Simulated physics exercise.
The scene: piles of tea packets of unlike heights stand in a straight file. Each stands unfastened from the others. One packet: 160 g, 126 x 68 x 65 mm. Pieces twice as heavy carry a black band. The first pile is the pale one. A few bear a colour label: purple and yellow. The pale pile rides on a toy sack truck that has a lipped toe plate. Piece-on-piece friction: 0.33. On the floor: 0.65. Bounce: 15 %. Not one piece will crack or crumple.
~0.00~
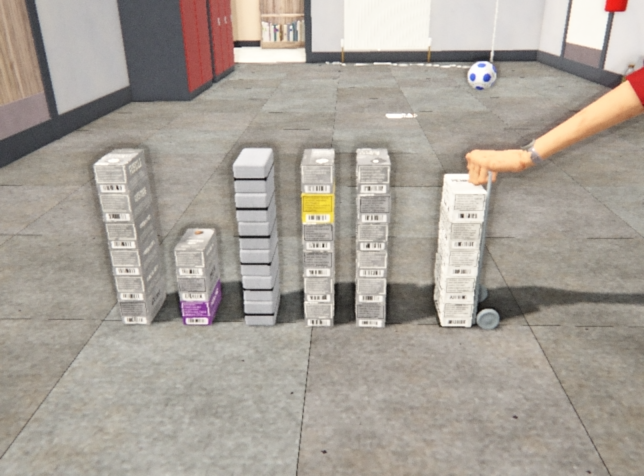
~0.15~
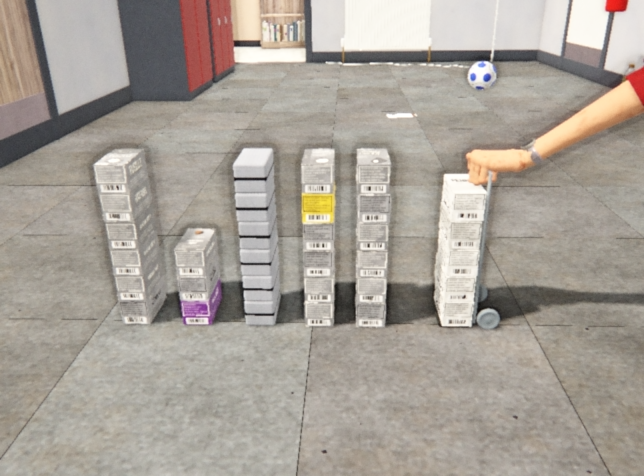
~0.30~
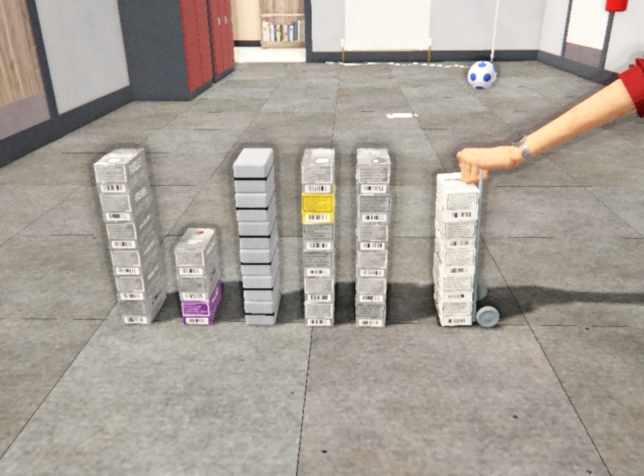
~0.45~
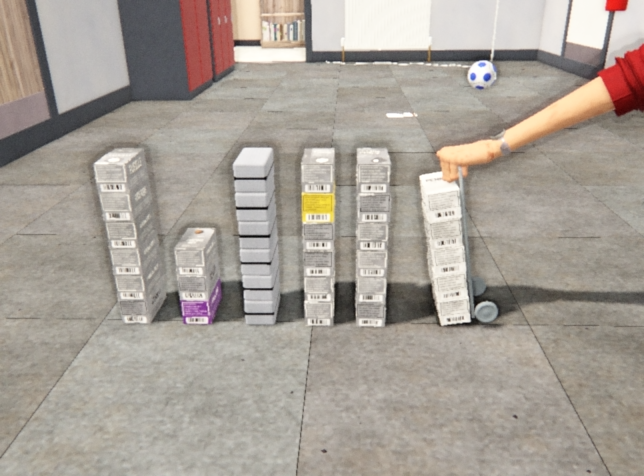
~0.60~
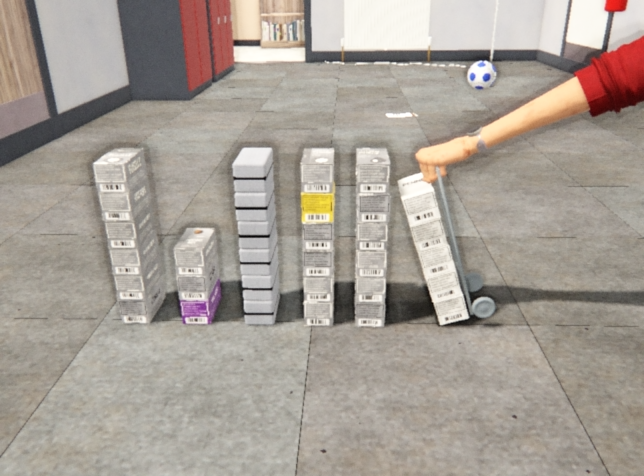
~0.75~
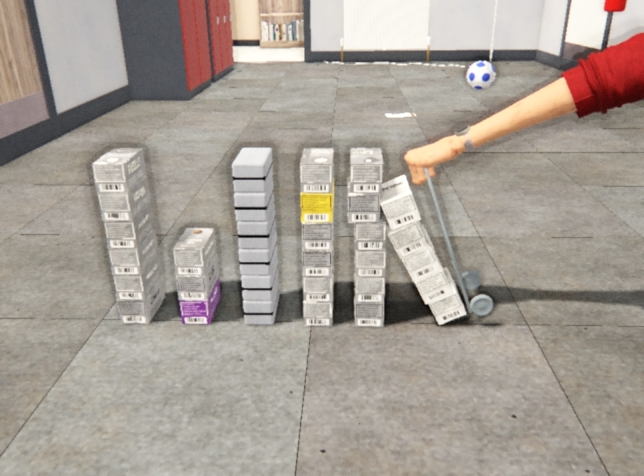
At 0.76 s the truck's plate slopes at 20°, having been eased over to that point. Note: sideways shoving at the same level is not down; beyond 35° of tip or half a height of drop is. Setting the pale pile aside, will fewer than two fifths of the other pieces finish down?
No, over two fifths.
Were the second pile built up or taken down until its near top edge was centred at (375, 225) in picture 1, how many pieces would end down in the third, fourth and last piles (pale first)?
Counts down - third: 6; fourth: 6; last: 6.
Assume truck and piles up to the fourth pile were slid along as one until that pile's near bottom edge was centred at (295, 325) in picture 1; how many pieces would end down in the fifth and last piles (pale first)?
Pile by pile, fifth 2 and last 5.
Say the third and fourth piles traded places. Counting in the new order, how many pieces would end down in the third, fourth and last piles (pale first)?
Pile by pile, you'd see third at 0, fourth at 0 and last at 0 down.
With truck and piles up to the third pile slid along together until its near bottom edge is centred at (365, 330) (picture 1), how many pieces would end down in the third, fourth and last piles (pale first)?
Down by pile: Third 6, fourth 6, last 5.
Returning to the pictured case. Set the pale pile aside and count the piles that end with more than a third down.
In total, 5.
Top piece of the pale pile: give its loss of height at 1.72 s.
Roughly 6 cm lower.
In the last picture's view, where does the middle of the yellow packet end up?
In the last picture it sits at roughly (163, 278).
Around 1.72 s, 5 of the pale pile down; 1 of the 27 other packets down; yellow packet tipped 24°.
Around 2.14 s, 5 of the pale pile down; 26 of the 27 other packets down; purple packet tipped 43°; yellow packet tipped 41°, 12 cm lower.
Finally (3.5 s), 5 of the pale pile down; 26 of the 27 other packets down; yellow packet tipped 49°, 20 cm lower; purple packet tipped 49°. That is 96 per cent. Seen by the last camera, middles, yellow packet near (163, 278), purple packet near (185, 294).
